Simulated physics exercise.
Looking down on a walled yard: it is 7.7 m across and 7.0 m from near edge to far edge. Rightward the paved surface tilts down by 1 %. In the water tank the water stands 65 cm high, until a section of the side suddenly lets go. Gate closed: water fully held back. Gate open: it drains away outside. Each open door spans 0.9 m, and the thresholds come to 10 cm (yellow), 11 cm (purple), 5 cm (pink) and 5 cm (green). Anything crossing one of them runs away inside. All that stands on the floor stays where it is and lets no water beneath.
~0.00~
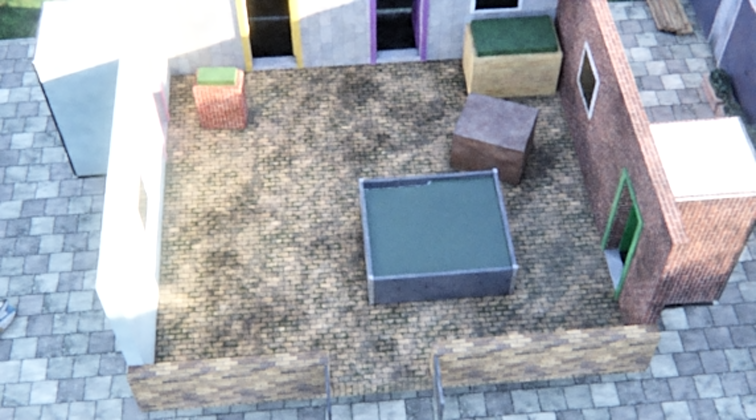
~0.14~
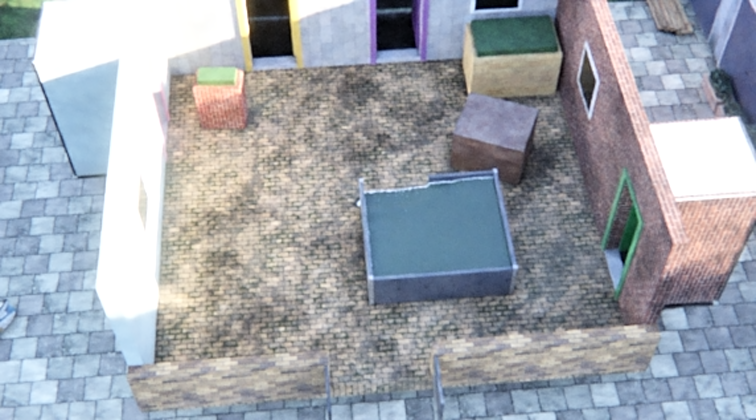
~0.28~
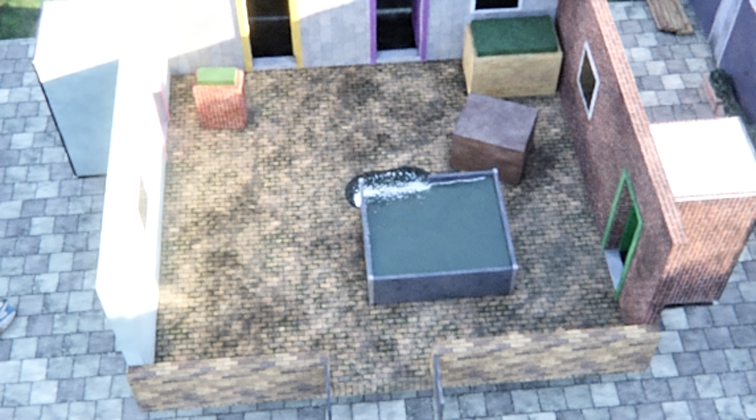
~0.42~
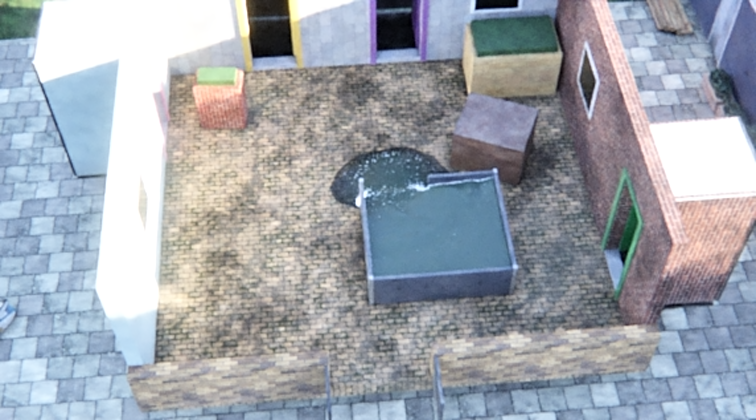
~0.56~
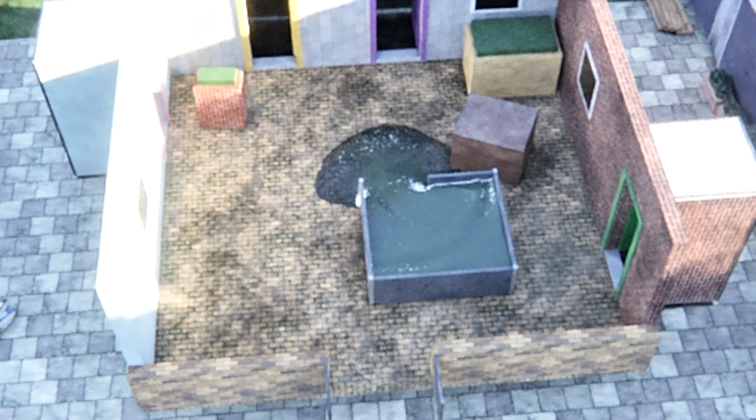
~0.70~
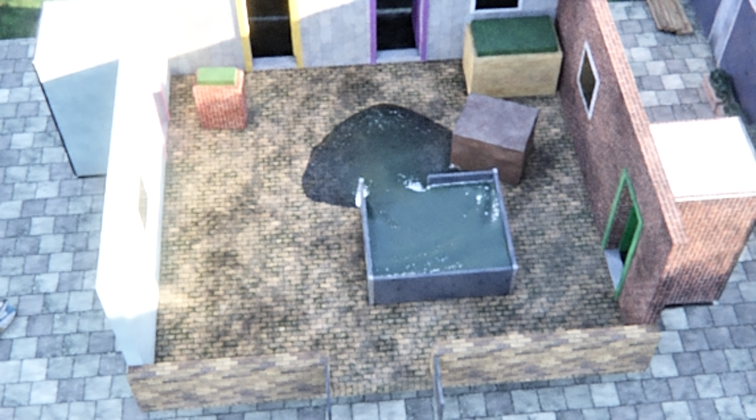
A walled yard paved in mottled brown brick is seen from high above, with grey paving outside and yellow- and purple-framed openings at the back. A grey-walled tank of dark green water sits right of centre, near a brown block, a green-topped tan box, a small brick block and a green-framed doorway. The tank's far side opens and water pours out, spreading backward and leftward in a dark, rounded pool.
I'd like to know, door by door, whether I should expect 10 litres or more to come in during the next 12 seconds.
In the end the yellow door overshoots the limit. The purple door overshoots the limit. The pink door overshoots the limit. The green door undershoots the limit.
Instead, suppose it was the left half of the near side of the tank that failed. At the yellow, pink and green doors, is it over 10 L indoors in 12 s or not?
Note: Yellow short of the mark, pink short of the mark, green beyond the mark.
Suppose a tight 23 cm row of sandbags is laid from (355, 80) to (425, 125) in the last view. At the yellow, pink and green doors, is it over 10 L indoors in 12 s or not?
Then, at the yellow door it's exceeded, at the pink door it's exceeded, at the green door it's not exceeded.
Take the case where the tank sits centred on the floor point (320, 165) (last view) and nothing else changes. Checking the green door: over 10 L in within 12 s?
Against the limit, the green door gets no more than that.
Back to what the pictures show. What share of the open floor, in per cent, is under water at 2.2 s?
I'd guess around 35 %.
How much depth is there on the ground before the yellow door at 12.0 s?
The depth there is around 6.5 cm.
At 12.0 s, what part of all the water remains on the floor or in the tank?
Still there: Roughly 90 %.
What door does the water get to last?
It's the green door that comes last.
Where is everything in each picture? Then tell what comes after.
The first frame shows still water, 65 cm deep, in the water tank at (435, 226).
In the second frame, the front is at a hidden place, 0.6 m from the gap on the water tank's far side; 0.2 m2 of floor is under water; 65 cm left at the back of the water tank.
In the third frame, the front is at (420, 173), 0.9 m from the gap on the water tank's far side; 1.0 m2 of floor is under water; 65 cm left at the back of the water tank.
In the fourth frame, the front is at (407, 151), 1.3 m from the gap on the water tank's far side; 2.0 m2 of floor is under water; 65 cm left at the back of the water tank.
In the fifth frame, the front is at (397, 128), 1.9 m from the gap on the water tank's far side; 3.5 m2 of floor is under water; 64 cm left at the back of the water tank.
In the sixth frame, the front is at (373, 109), 2.4 m from the gap on the water tank's far side; 4.9 m2 of floor is under water; 58 cm left at the back of the water tank.
After 1.4 s water covers 25 % of the floor and is deepest (37 cm) near (384, 200); yellow door not reached, purple door 17 cm at the sill, 4 L in, pink door not reached, green door not reached.
After 2.2 s water covers 35 % of the floor and is deepest (30 cm) near (457, 64); yellow door 20 cm at the sill, 6 L in, purple door 26 cm at the sill, 50 L in, pink door not reached, green door not reached.
After 3.5 s water covers 40 % of the floor and is deepest (23 cm) near (180, 79); yellow door 17 cm at the sill, 45 L in, purple door 21 cm at the sill, 128 L in, pink door 10 cm at the sill, 9 L in, green door not reached.
After 7.0 s water covers 70 % of the floor and is deepest (15 cm) near (459, 76); yellow door 11 cm at the sill, 68 L in, purple door 12 cm at the sill, 181 L in, pink door 7 cm at the sill, 32 L in, green door 2 cm at the sill, 0 L in.
After 12.0 s water covers 95 % of the floor and is deepest (10 cm) near (447, 109); yellow door 7 cm at the sill, 73 L in, purple door 9 cm at the sill, 185 L in, pink door 3 cm at the sill, 38 L in, green door 4 cm at the sill, 0 L in.
